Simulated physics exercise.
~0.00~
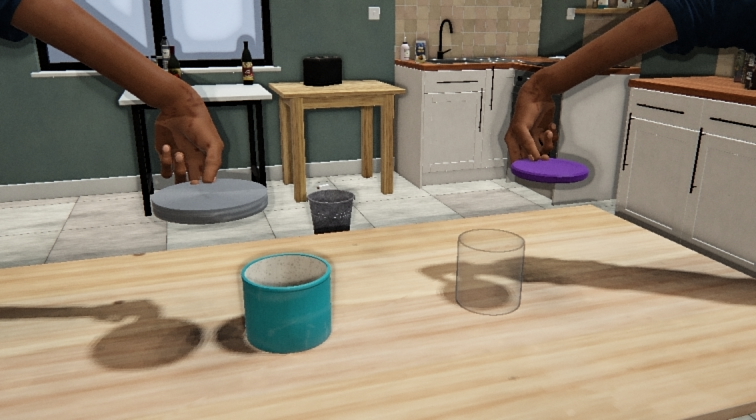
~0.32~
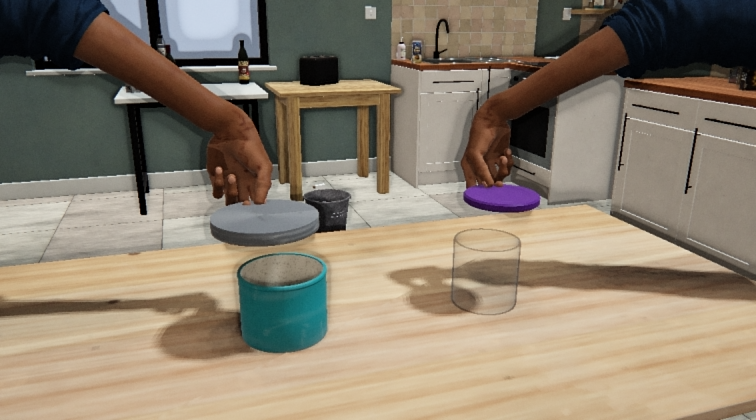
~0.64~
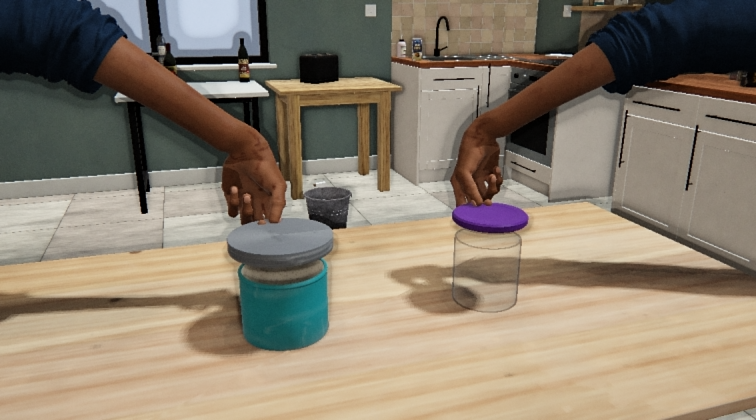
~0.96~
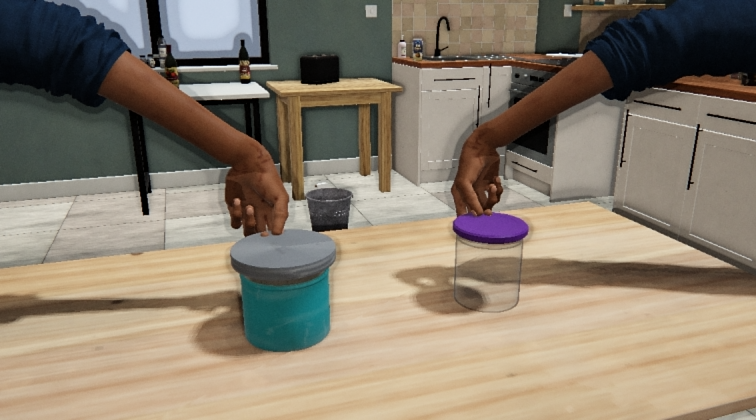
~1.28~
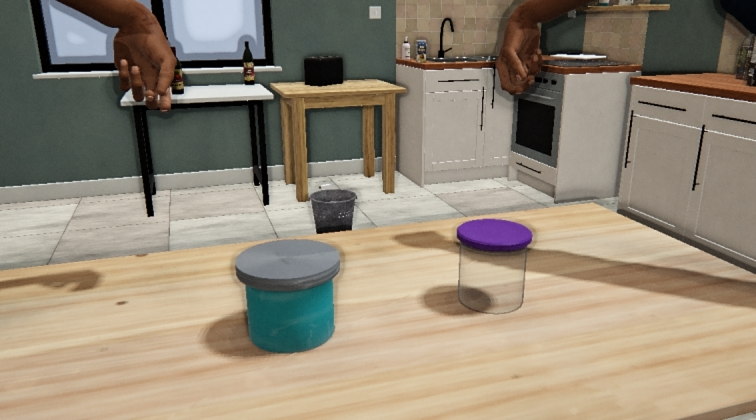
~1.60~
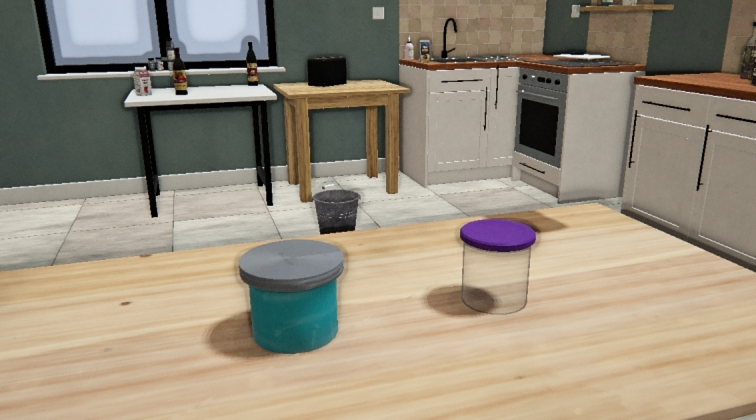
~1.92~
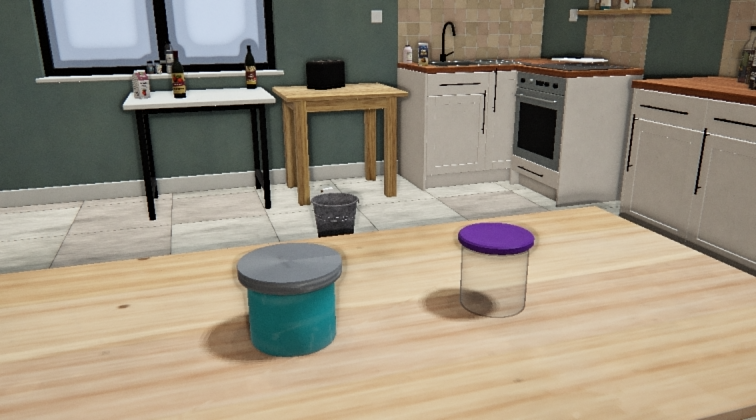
In the video, two hands lower a grey disc toward a teal pot on the left and a purple lid toward a clear glass on the right, set them on the rims, then release and withdraw, leaving both containers covered on the wooden table.
